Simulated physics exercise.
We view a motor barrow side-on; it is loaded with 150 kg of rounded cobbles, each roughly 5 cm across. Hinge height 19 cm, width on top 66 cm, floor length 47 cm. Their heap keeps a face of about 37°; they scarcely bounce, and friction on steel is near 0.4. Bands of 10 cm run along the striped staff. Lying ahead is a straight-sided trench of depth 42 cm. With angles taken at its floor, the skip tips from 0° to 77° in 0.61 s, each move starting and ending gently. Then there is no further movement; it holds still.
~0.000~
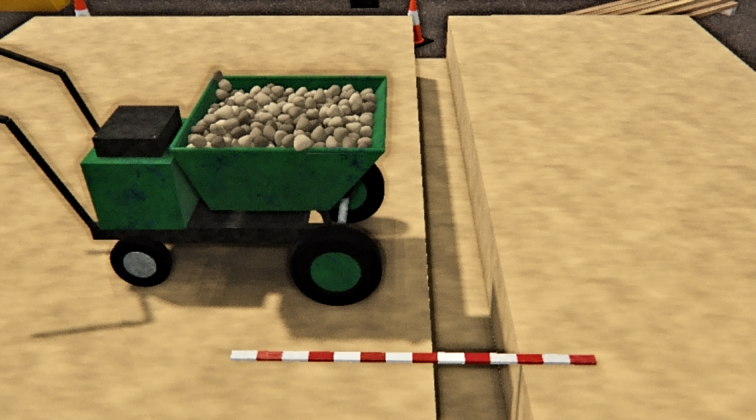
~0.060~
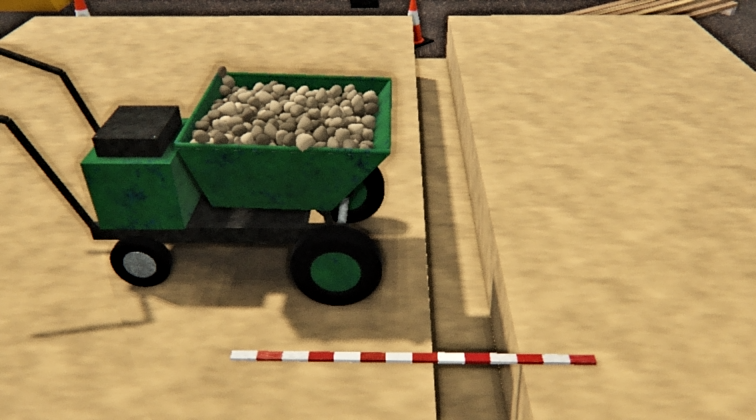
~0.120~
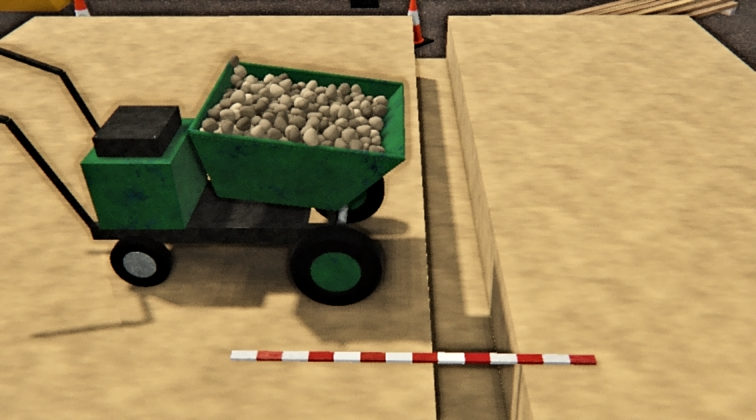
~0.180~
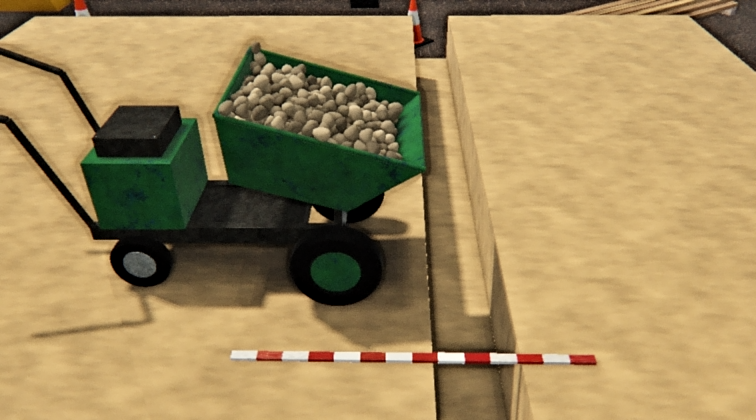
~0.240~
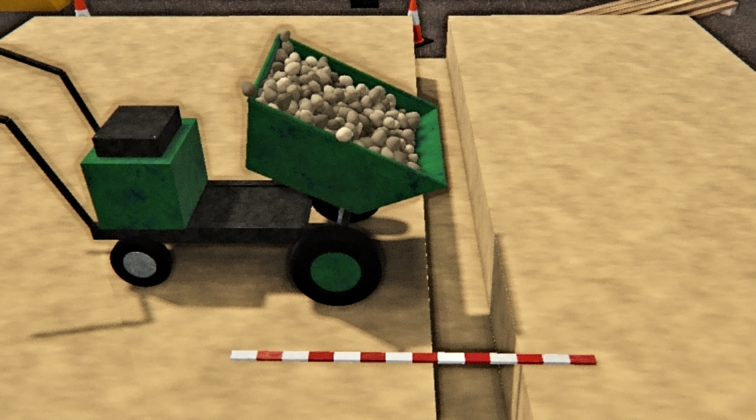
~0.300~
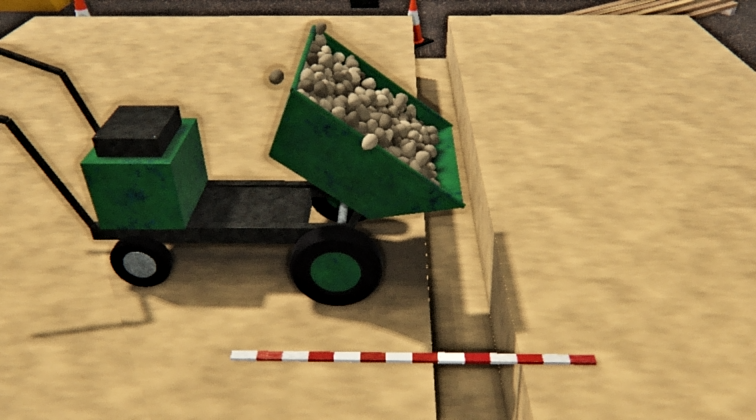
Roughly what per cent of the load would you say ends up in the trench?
I'd say 30 per cent ends up in the trench.
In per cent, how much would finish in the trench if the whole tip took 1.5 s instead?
Then about 50 per cent.
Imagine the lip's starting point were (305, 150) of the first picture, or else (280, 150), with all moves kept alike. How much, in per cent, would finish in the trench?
Roughly 90 in a hundred from the first, 80 in a hundred from the second.
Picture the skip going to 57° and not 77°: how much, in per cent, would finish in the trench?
With that change, near 20 per cent.
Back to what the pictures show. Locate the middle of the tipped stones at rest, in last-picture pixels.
The stones end up centred near (554, 255).
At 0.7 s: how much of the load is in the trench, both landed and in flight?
Approx. 10 % of the load.
After 0.5 s the floor is at 65°; 100 % in the skip; the foremost stones are at (481, 206).
After 0.7 s the floor is at 77°; 48 % in the skip, 10 % in the trench, 42 % past the trench; the foremost stones are at (592, 254).
After 1.1 s the floor is at 77°; 6 % in the skip, 23 % in the trench, 71 % past the trench; the foremost stones are past the picture's edge.
After 3.0 s the floor is at 77°; 0 % in the skip, 30 % in the trench, 70 % past the trench; the foremost stones are past the picture's edge.
